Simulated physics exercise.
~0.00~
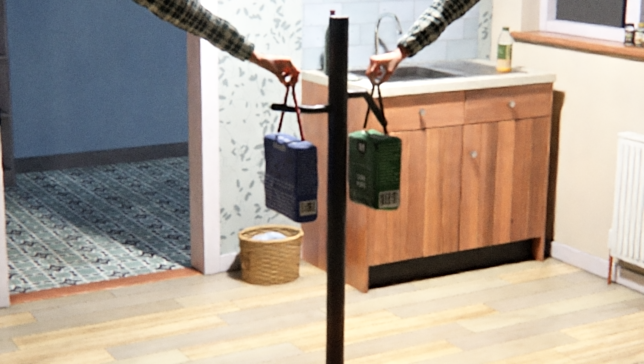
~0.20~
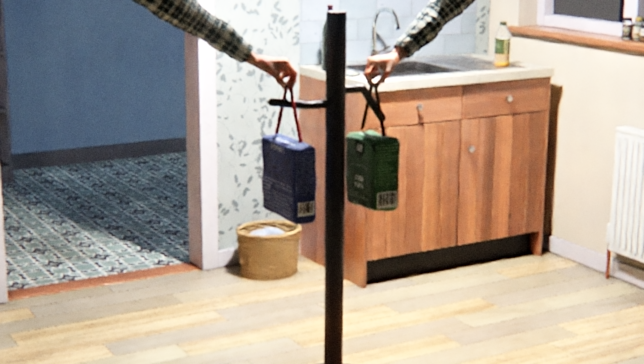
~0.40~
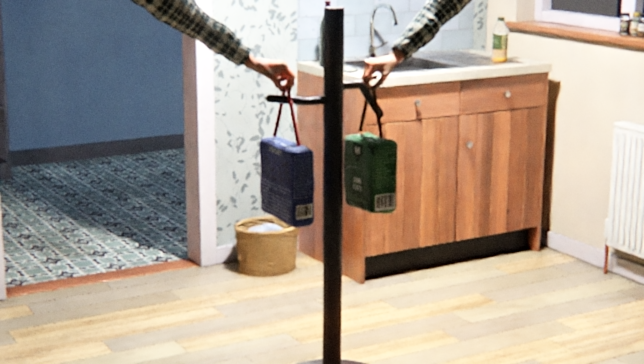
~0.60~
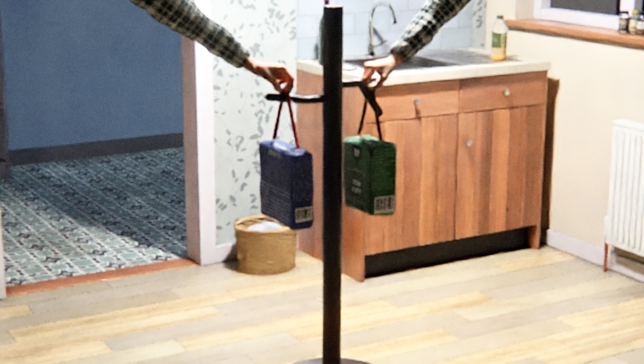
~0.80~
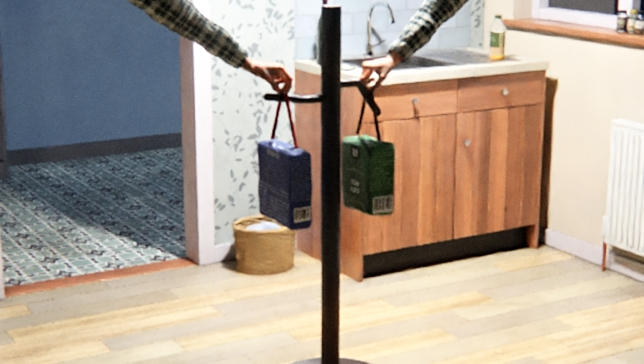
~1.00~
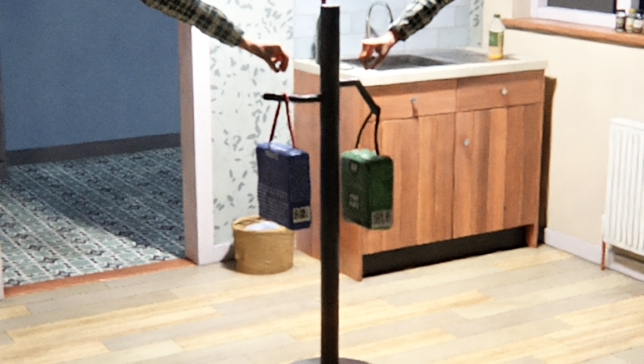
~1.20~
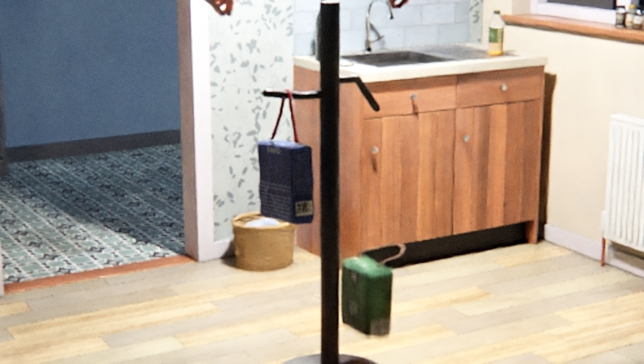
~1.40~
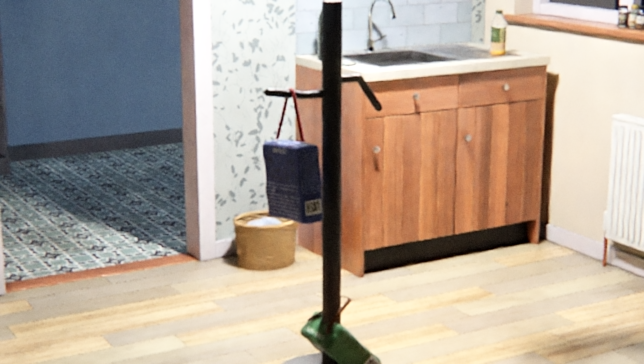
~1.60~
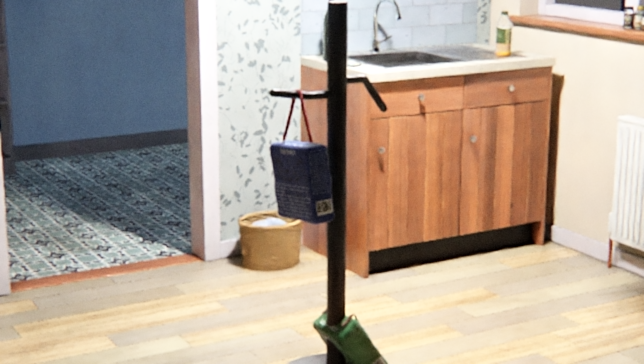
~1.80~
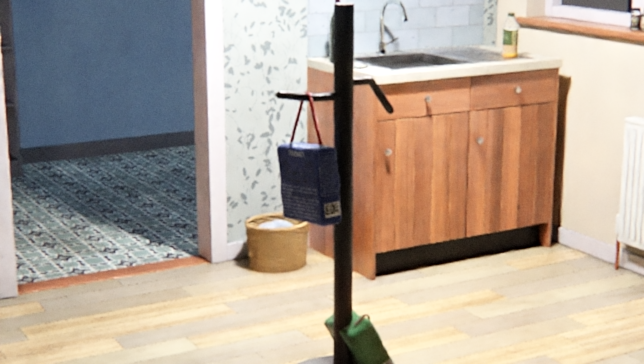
A blue bag and a green one were lowered by two hands onto the arms of a black stand in a kitchen, but once the hands let go, the green one dropped to the floor while the blue one stayed hanging.
